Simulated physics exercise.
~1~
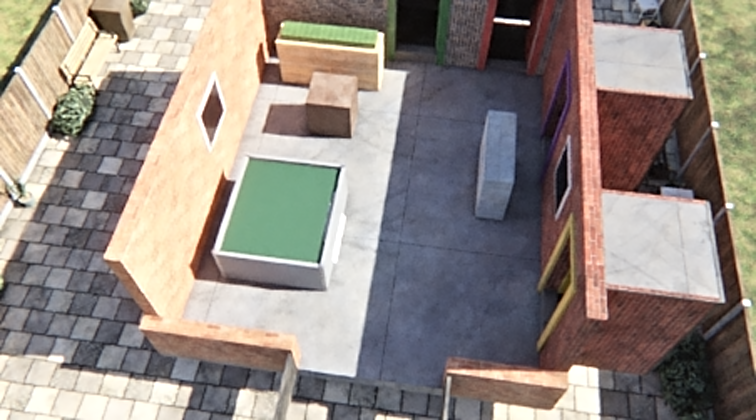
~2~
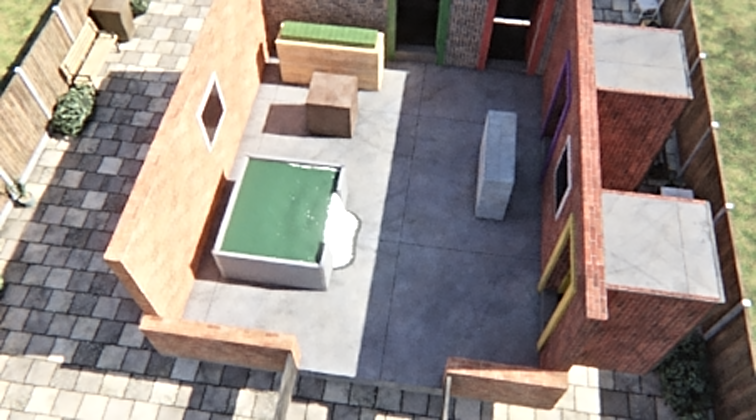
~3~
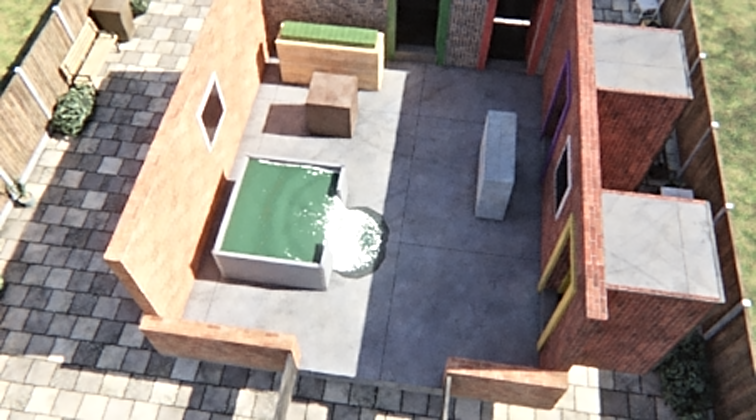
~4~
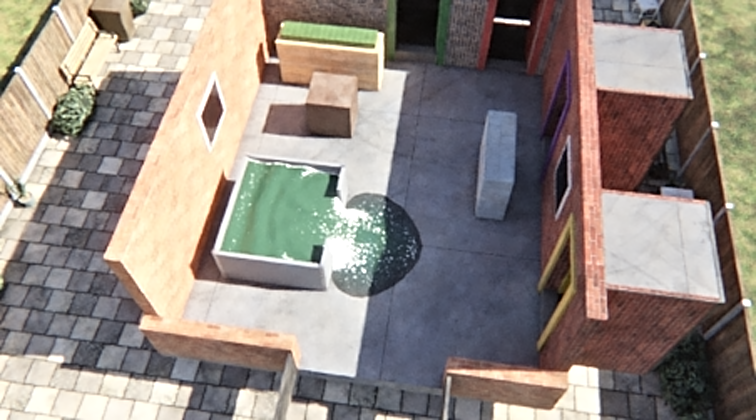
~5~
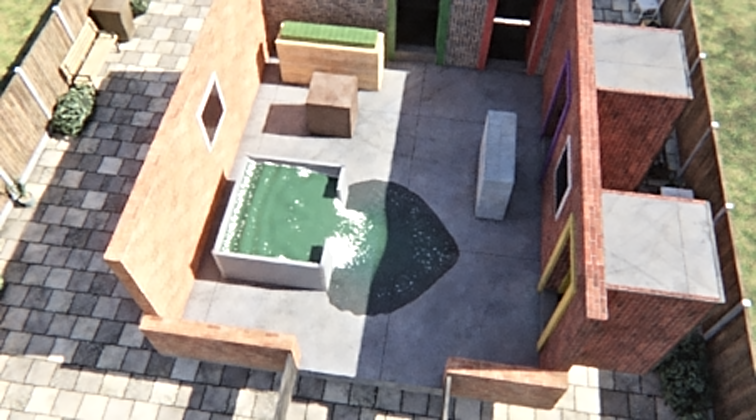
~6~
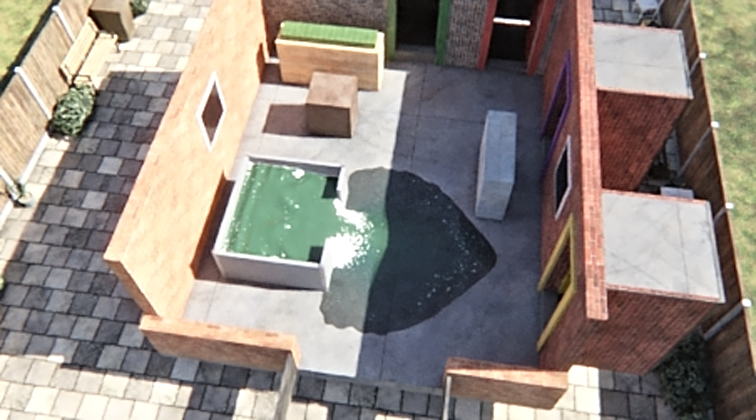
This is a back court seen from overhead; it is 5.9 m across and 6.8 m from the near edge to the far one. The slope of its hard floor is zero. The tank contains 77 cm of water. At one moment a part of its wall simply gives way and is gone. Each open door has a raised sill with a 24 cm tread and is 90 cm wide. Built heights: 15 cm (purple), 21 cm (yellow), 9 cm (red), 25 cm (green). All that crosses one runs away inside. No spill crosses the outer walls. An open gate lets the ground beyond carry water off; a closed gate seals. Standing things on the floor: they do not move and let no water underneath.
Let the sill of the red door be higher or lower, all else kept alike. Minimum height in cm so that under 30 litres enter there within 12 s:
11 cm.
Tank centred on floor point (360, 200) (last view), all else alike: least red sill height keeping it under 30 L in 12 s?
You'd need some 11.0 cm.
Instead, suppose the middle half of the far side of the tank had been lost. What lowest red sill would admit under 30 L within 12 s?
Some 14.0 cm.
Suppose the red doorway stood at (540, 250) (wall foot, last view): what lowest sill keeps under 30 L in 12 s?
Minimum: Close to 21 cm.
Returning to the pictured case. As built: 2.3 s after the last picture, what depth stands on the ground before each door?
In cm: Purple 4, yellow 23, red 10, green 2.
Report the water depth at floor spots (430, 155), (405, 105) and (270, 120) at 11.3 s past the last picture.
The depths come to about 5, 6 and 4 cm.
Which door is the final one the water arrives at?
Green, last of all.
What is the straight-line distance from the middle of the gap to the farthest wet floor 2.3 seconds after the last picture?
Close to 5.6 metres, I'd say.
Then, 0.7 s after the last picture water covers 35 % of the floor, deepest (42 cm) near (340, 241); it has not reached the red door.
Then, 2.3 s after the last picture water covers 50 % of the floor, deepest (27 cm) near (340, 241); 10 cm at the red door, 1 litre in over its 9 cm sill.
Then, 11.3 s after the last picture water covers 95 % of the floor, deepest (9 cm) near (216, 216); 7 cm at the red door, 64 litres in over its 9 cm sill.
At the red door as built, the water peaked near 17 cm, 2.9 s after the last picture.
With a sill of 9.5 cm, 54 litres would have come in within the 12 s; with 12.5 cm, 16 litres. So under 30 litres takes about 11 cm.
